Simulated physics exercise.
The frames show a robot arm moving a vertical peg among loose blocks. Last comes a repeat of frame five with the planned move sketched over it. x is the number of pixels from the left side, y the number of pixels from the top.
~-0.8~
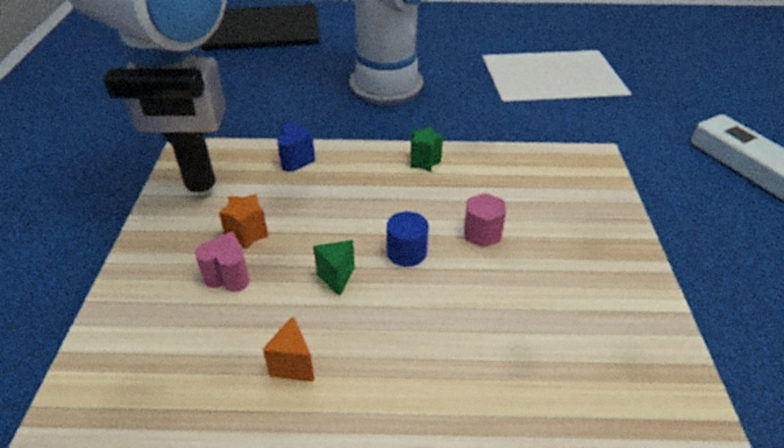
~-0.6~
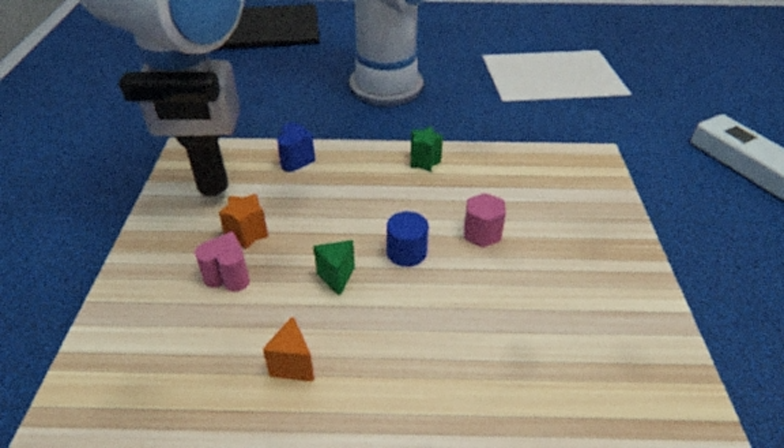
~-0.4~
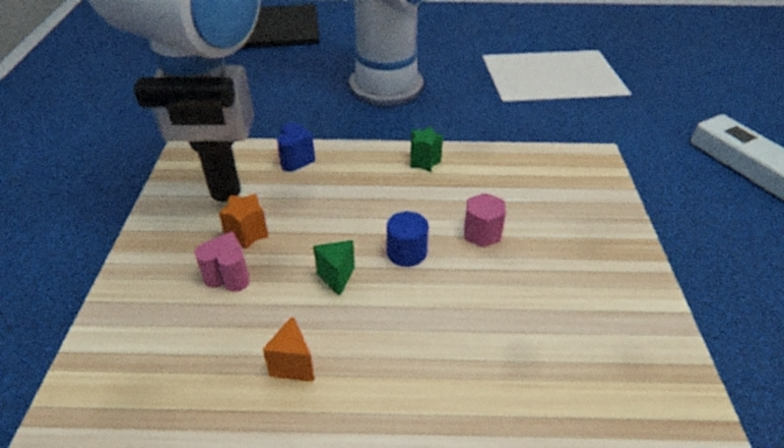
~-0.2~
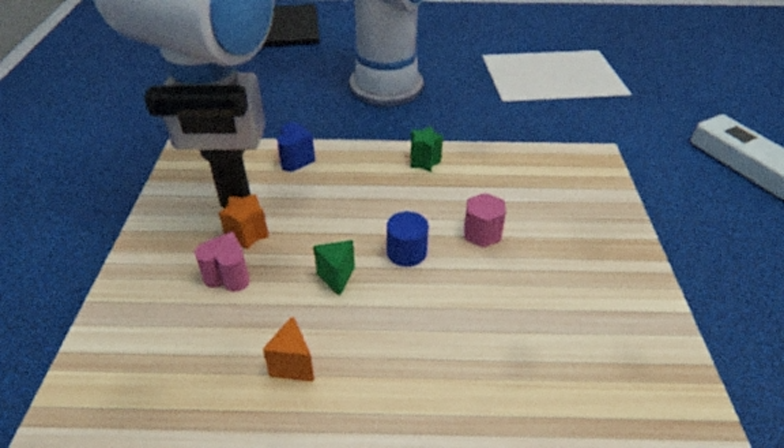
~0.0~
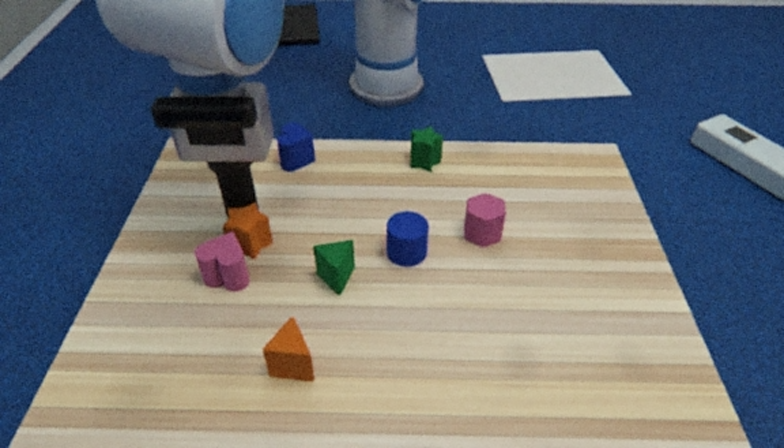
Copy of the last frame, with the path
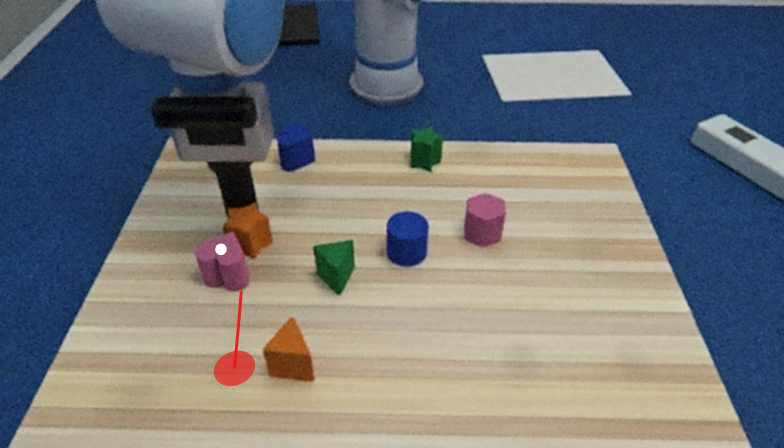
A robot arm moved its black peg a short way right and toward the viewer over a wooden board of colored blocks, then nudged the orange star-shaped block slightly nearer the viewer.
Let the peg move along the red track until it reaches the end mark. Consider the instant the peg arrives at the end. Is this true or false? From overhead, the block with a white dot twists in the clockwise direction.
That claim is true.
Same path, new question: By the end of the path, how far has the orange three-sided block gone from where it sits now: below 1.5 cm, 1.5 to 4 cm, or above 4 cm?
Below 1.5 cm.
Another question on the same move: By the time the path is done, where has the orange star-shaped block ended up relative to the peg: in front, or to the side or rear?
The block lies off to the side or behind.
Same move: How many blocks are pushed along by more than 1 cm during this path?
Two move.
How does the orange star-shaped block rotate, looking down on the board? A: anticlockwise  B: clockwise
Letter A.
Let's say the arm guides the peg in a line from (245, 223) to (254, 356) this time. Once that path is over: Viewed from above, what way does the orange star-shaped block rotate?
Counterclockwise from above.
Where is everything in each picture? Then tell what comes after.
In the first picture, peg's lower end at (201, 184); pink heart-shaped block at (221, 249); orange star-shaped block at (241, 206); orange three-sided block at (288, 339).
In the second picture, peg at (214, 188); blocks still.
In the third picture, peg at (226, 193); blocks still.
In the fourth picture, peg at (236, 202); blocks still.
In the fifth picture, peg at (244, 216); pink heart-shaped block at (221, 249); orange star-shaped block at (244, 216); orange three-sided block at (288, 339).
Drawn move, from (245, 223) directly to (235, 368); the dot is on the pink heart-shaped block.
The first path, step by step. One third of the way, peg at (240, 254); pink heart-shaped block at (216, 269), turned 70° clockwise; orange star-shaped block at (260, 252), turned 30° anticlockwise.
Two thirds of the way, peg at (237, 302); pink heart-shaped block at (193, 299), turned 95° clockwise; orange star-shaped block at (272, 266), turned 85° anticlockwise.
At the end, peg at (231, 358); pink heart-shaped block at (187, 302), turned 110° clockwise; orange star-shaped block at (272, 266), turned 85° anticlockwise; orange three-sided block still.
